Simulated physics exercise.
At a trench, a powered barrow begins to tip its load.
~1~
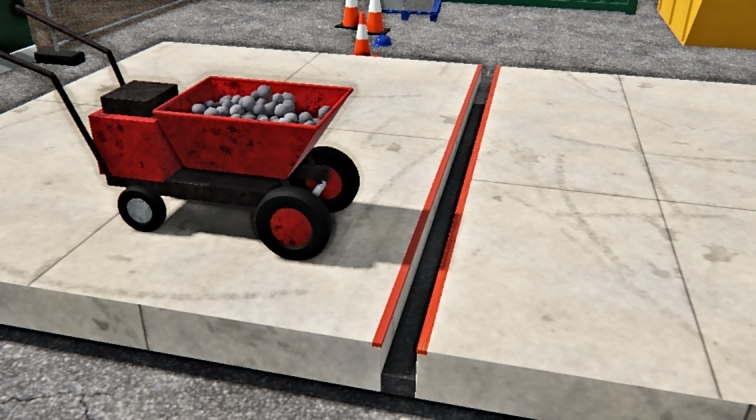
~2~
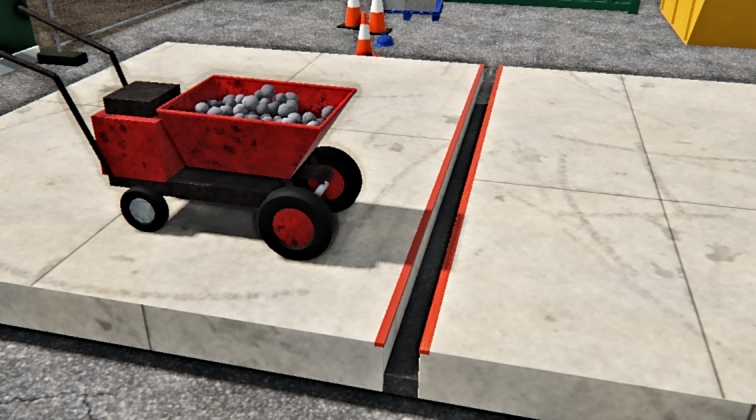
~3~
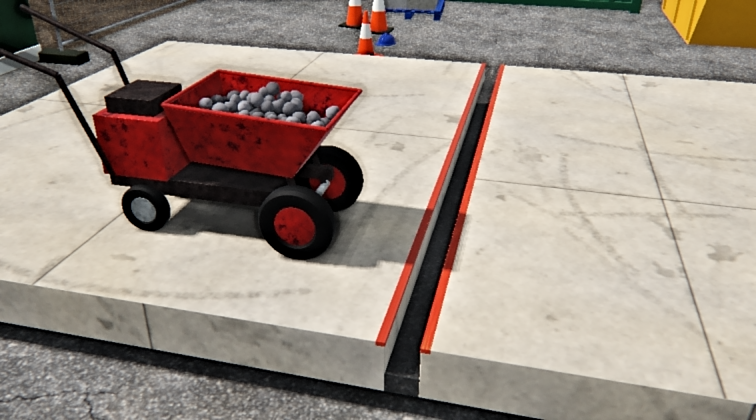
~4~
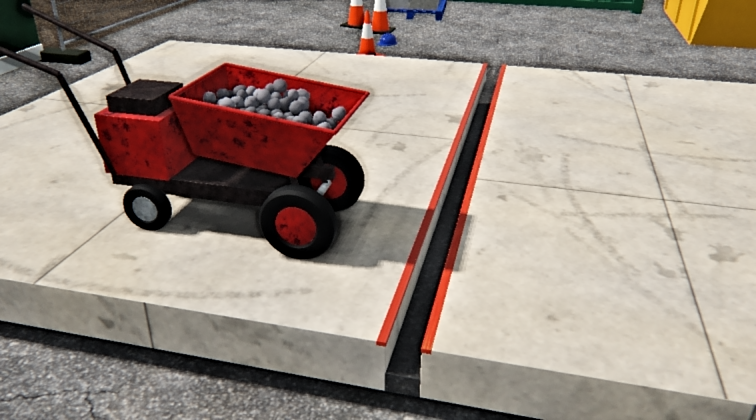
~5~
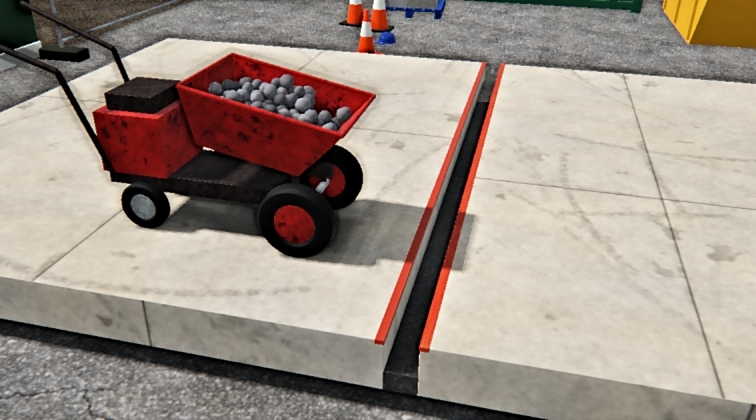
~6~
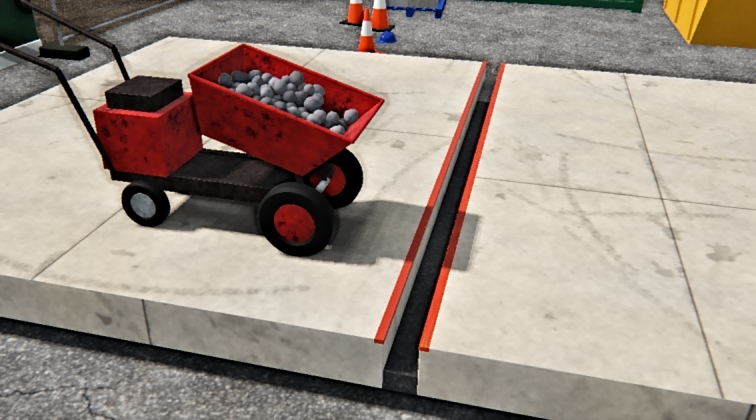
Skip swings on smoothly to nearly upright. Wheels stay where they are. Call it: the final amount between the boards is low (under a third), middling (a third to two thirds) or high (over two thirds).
Middling.
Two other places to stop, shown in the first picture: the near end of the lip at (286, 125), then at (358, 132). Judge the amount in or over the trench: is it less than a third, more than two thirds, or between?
Lab note - position 1: The middle third; position 2: Below one third.
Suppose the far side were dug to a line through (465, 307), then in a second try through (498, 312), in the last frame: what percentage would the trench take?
Result, try 1: 90 in a hundred; try 2: 100 in a hundred.
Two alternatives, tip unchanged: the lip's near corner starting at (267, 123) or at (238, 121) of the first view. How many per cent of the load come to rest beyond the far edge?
Position 1: Near 0 %; position 2: Near 0 %.
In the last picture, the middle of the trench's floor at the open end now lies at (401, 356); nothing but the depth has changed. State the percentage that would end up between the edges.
About 40 percent.
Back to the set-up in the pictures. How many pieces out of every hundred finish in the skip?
It works out near 5 percent.
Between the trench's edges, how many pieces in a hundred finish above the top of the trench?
Close to 35 percent.
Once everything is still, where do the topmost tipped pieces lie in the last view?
I'd put the summit somewhere around pixel (442, 229).
Soon, skip tipped steeply; all in the skip.
A while on, skip tipped right over; most in the skip; a small part in or heaped over the trench; a stray few beyond it; a stray few falling.
Towards the end, skip tipped right over; about a quarter in the skip; about half in or heaped over the trench; about a quarter beyond it.
Finally, skip tipped right over; a stray few in the skip; a small part short of the trench; about half in or heaped over the trench; about a third beyond it.
